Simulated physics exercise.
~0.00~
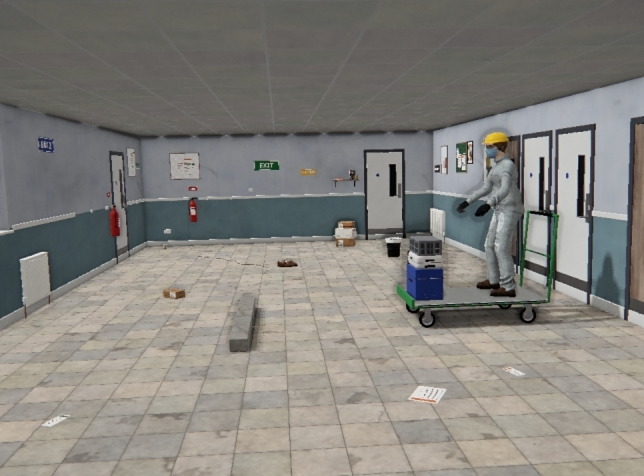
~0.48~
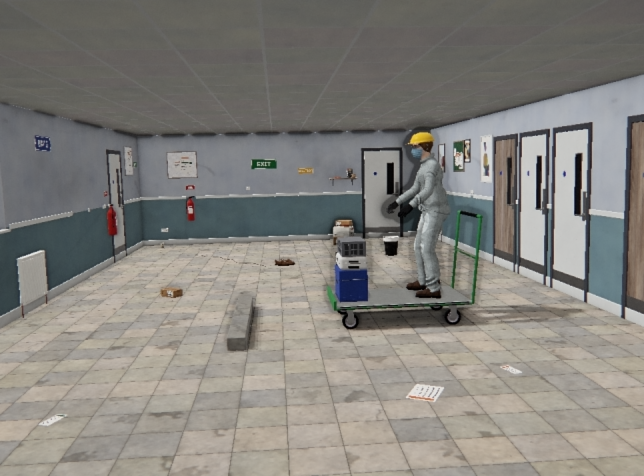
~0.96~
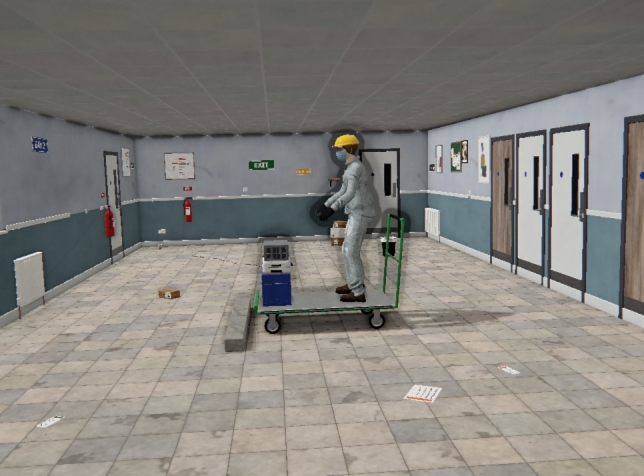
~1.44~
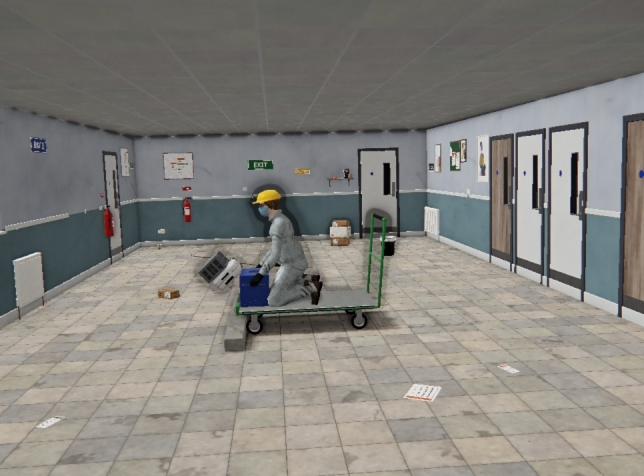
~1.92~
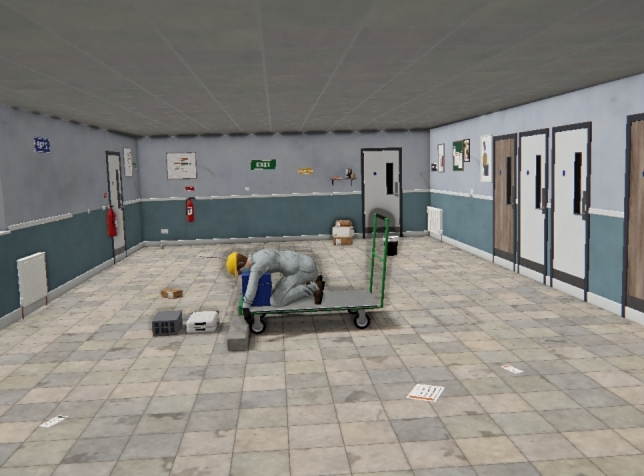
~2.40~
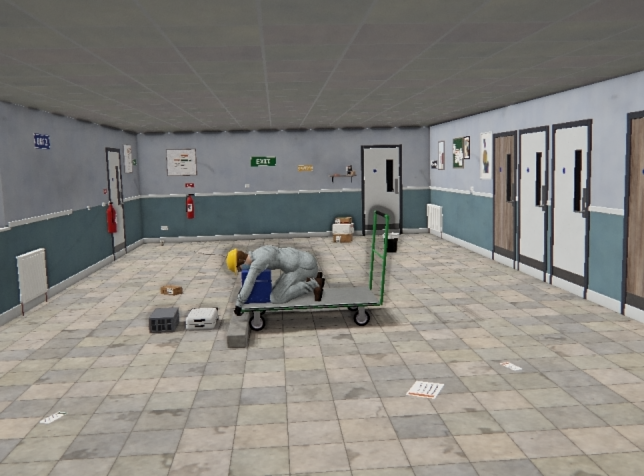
Figure in yellow helmet riding a flat trolley left into a kerb, slumping over a blue toolbox as two cases tumble off.
